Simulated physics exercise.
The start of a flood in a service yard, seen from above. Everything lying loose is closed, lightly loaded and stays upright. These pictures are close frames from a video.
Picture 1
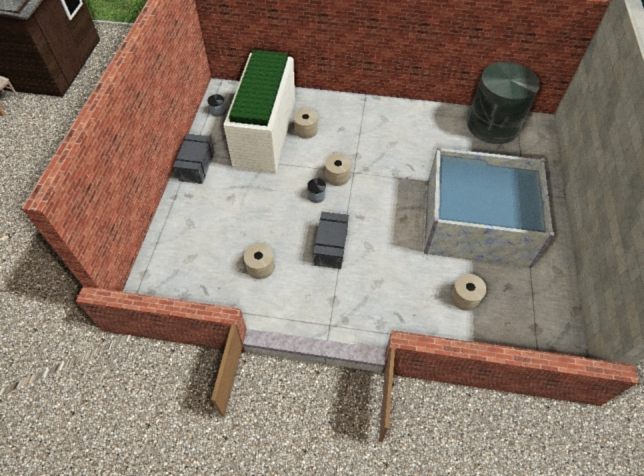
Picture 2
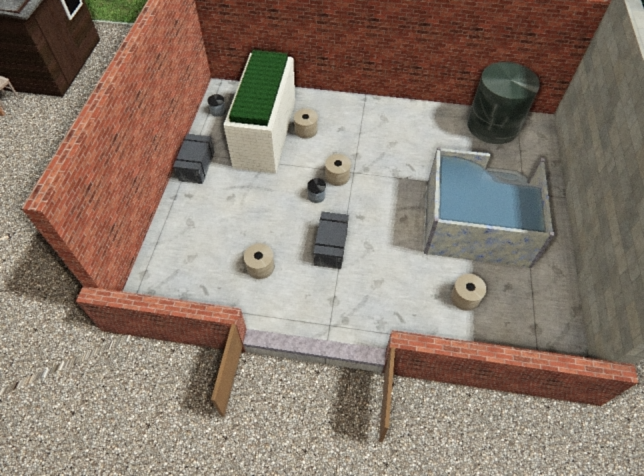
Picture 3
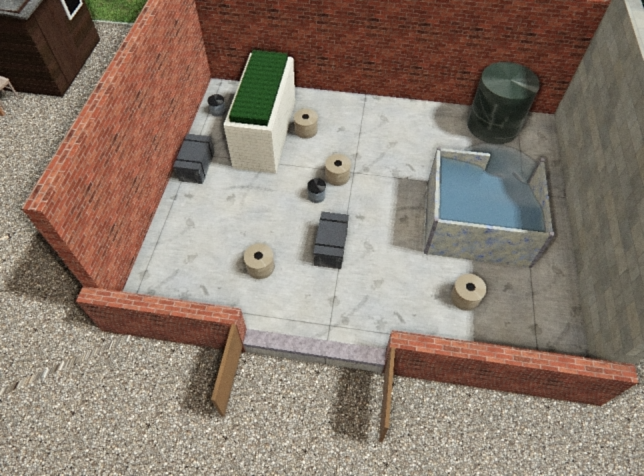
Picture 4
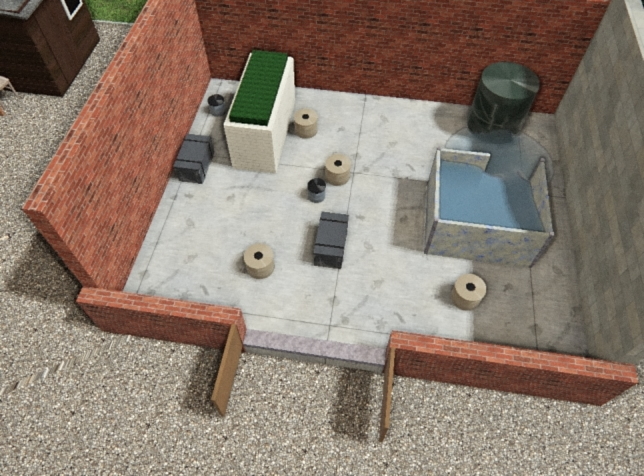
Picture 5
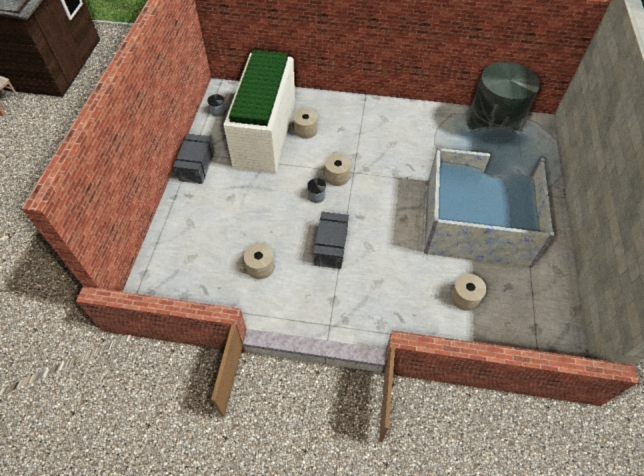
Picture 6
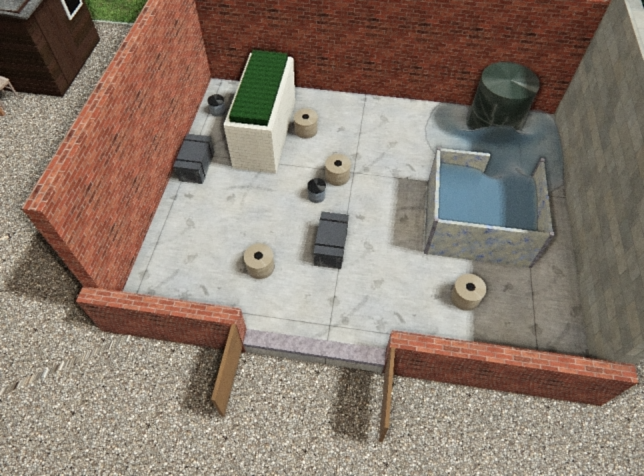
The clip shows a brick-walled yard from above, where a gap opens in the back wall of a water-filled tank on the right and water spreads thinly across the floor to the dark green cylinder behind; the scattered objects stay still.
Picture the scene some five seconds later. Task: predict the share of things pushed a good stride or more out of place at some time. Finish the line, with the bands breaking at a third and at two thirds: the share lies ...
The share lies below a third.
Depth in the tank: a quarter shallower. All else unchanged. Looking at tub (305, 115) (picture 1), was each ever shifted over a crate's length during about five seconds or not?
Verdict: Yes.
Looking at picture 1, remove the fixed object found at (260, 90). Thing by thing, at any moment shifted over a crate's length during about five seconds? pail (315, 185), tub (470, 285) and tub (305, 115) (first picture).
In sequence: Fell short, fell short, covered the distance.
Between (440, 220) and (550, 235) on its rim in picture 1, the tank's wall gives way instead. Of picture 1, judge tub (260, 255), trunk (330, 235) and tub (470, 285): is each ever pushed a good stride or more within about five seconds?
The first: Went past that; the second: Fell short; the third: Went past that.
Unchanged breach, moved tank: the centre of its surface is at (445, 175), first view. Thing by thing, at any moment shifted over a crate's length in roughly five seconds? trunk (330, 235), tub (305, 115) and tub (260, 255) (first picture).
Not far, Far enough, Far enough.
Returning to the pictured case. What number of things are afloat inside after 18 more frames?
1 of them.
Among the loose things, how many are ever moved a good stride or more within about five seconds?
My tally gives 1.
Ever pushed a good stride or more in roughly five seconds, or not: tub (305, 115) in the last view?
Answer for this object: Driven that far.
A moment on, 0 of 8 are well off their spots; 0 afloat.
Next, 0 of 8 are well off their spots; 0 afloat.
Later, 1 of 8 are well off their spots; 1 afloat.
In the end, 1 of 8 are well off their spots, and 1 have been at some point; 1 afloat.
